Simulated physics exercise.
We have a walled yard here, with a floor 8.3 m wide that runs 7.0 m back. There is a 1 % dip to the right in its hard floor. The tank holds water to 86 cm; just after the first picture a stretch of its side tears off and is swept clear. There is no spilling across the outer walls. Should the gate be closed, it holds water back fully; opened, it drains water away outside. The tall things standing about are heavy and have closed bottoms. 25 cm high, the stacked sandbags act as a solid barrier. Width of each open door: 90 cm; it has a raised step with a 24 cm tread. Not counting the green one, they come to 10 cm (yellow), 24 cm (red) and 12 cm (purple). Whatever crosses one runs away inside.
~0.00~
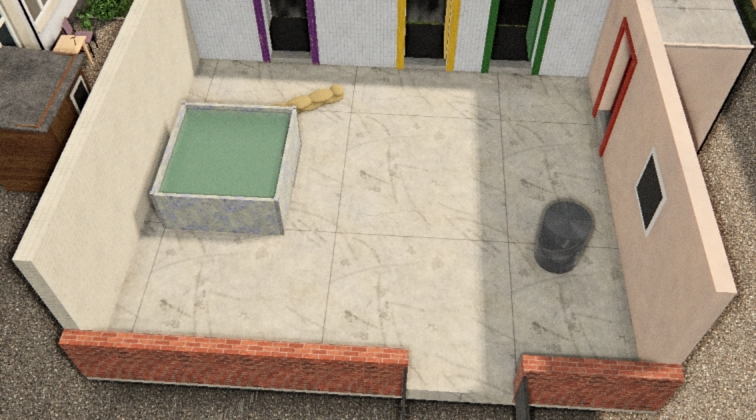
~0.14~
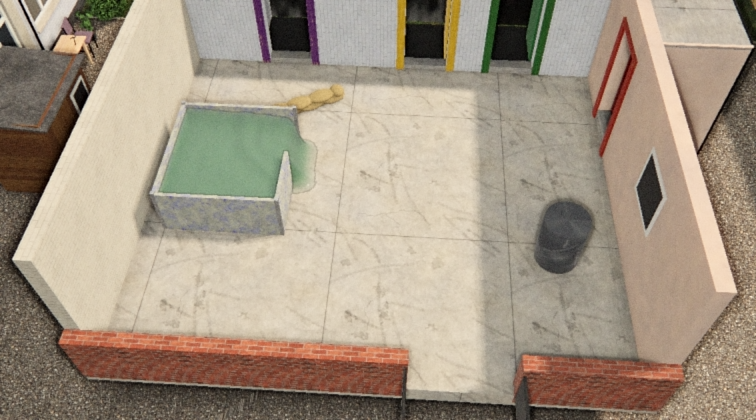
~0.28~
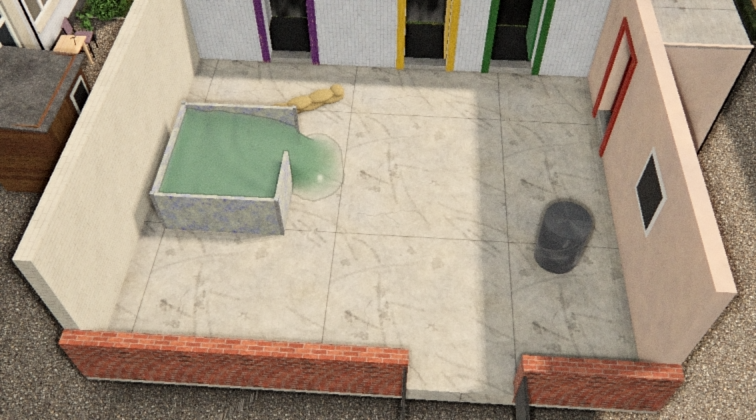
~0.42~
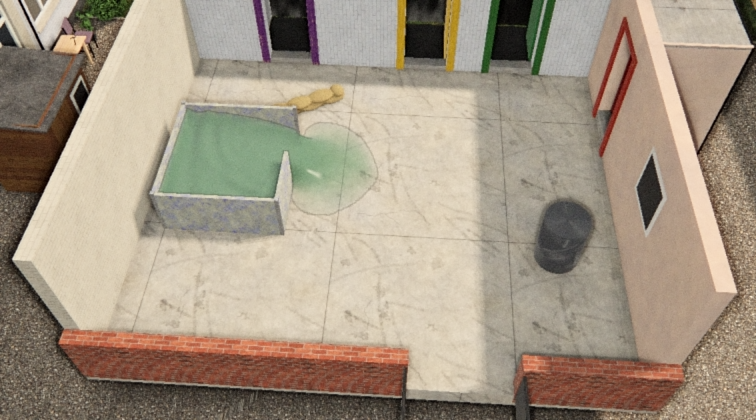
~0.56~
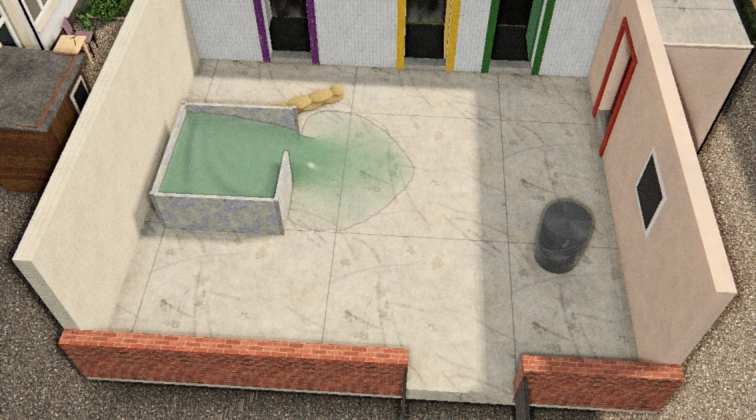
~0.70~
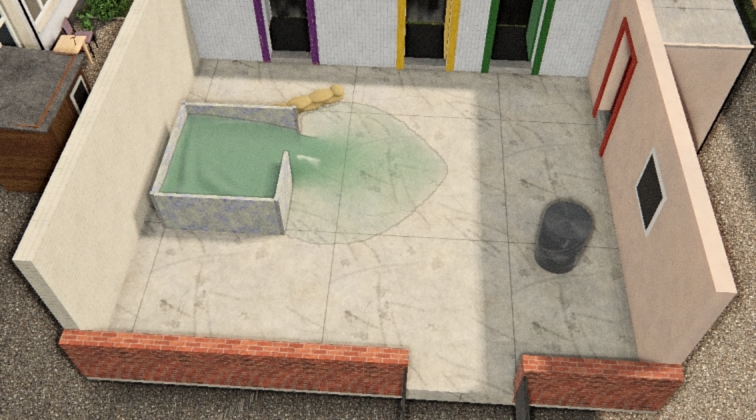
Green-tinted water sits still in a square tank at the left of a walled yard, then pours through a gap opened in the tank's right side and spreads rightward across the pale floor in a widening, thinning sheet.
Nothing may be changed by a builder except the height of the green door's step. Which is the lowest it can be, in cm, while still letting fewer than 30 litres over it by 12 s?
No lower than about 12.5 cm.
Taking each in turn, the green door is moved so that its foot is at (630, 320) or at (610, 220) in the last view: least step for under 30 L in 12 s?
About 11.0 cm for the first and 19 cm for the second.
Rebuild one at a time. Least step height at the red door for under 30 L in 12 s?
For red: Close to 19 cm.
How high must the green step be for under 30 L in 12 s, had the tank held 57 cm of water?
A step of about 7.0 cm does it.
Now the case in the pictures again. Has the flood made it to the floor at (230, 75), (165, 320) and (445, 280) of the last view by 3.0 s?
1: Unwetted; 2: Unwetted; 3: Awash.
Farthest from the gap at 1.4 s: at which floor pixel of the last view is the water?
Around (584, 163).
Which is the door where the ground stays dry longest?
The purple door.
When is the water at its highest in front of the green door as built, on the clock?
Near 5.0 s.
After 1.4 s water covers 35 % of the floor, deepest (48 cm) near (299, 162); it has not reached the green door.
After 3.0 s water covers 55 % of the floor, deepest (41 cm) near (589, 87); 13 cm at the green door, 1 litre in over its 15 cm step.
After 12.0 s water covers 95 % of the floor, deepest (12 cm) near (644, 389); 8 cm at the green door, 17 litres in over its 15 cm step.
At the green door as built, the water arrived by 1.9 s and peaked near 21 cm at 4.8 s.
Run again over the same 12 s with other heights there, 49 litres in over 10.5 cm, 22 litres over 14 cm. The limit of 30 litres is kept from about 12.5 cm up.
